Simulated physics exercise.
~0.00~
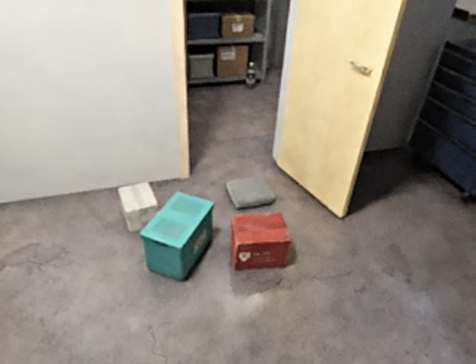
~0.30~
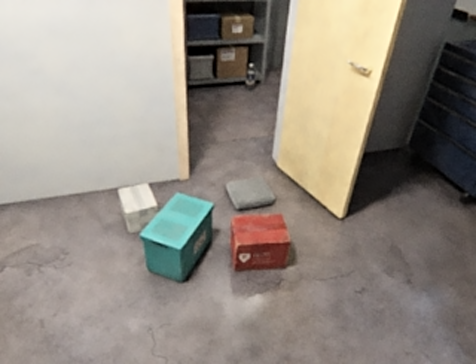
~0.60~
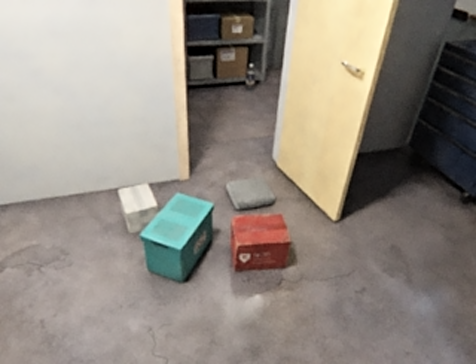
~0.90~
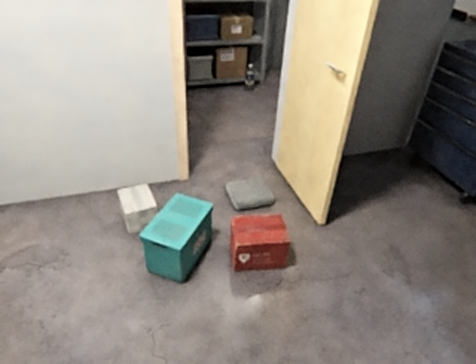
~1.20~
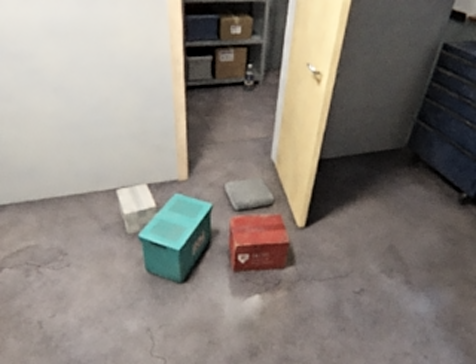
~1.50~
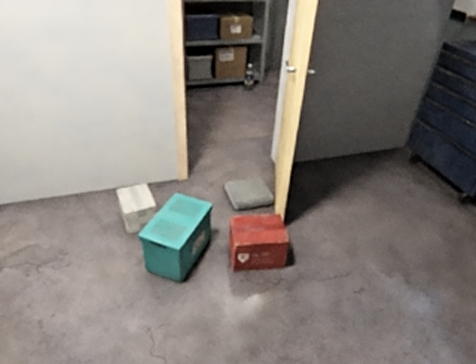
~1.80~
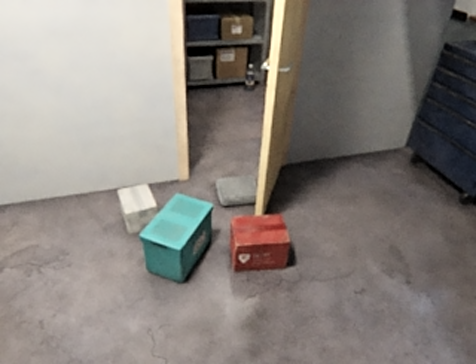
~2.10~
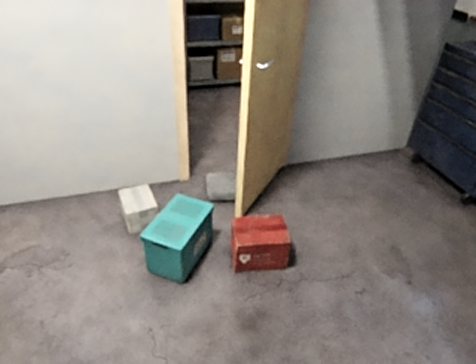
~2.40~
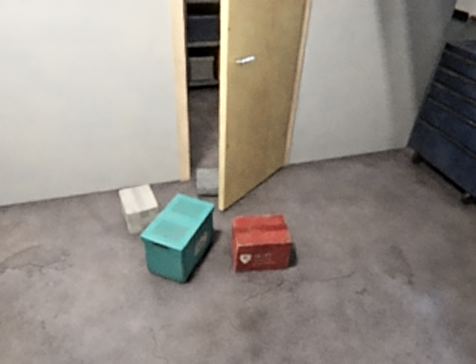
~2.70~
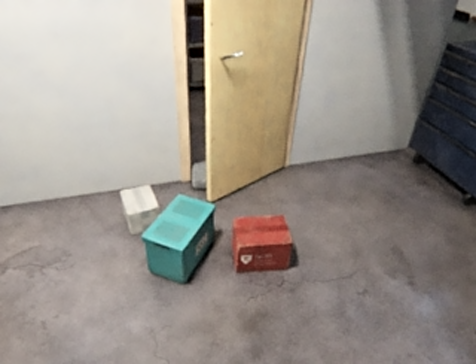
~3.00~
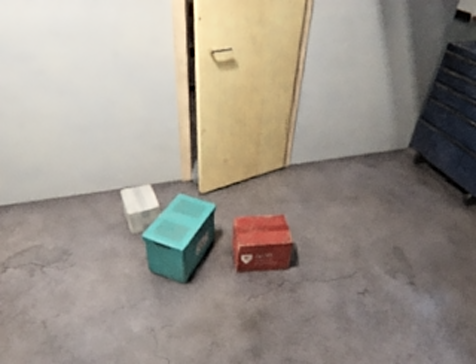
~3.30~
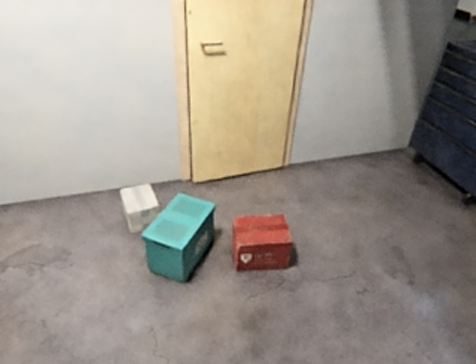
A pale yellow door slowly swung shut, nudging a flat grey cushion back through the doorway until it was out of sight, and ended up fully closed, while the turquoise tote, white box and red box stayed put on the floor.
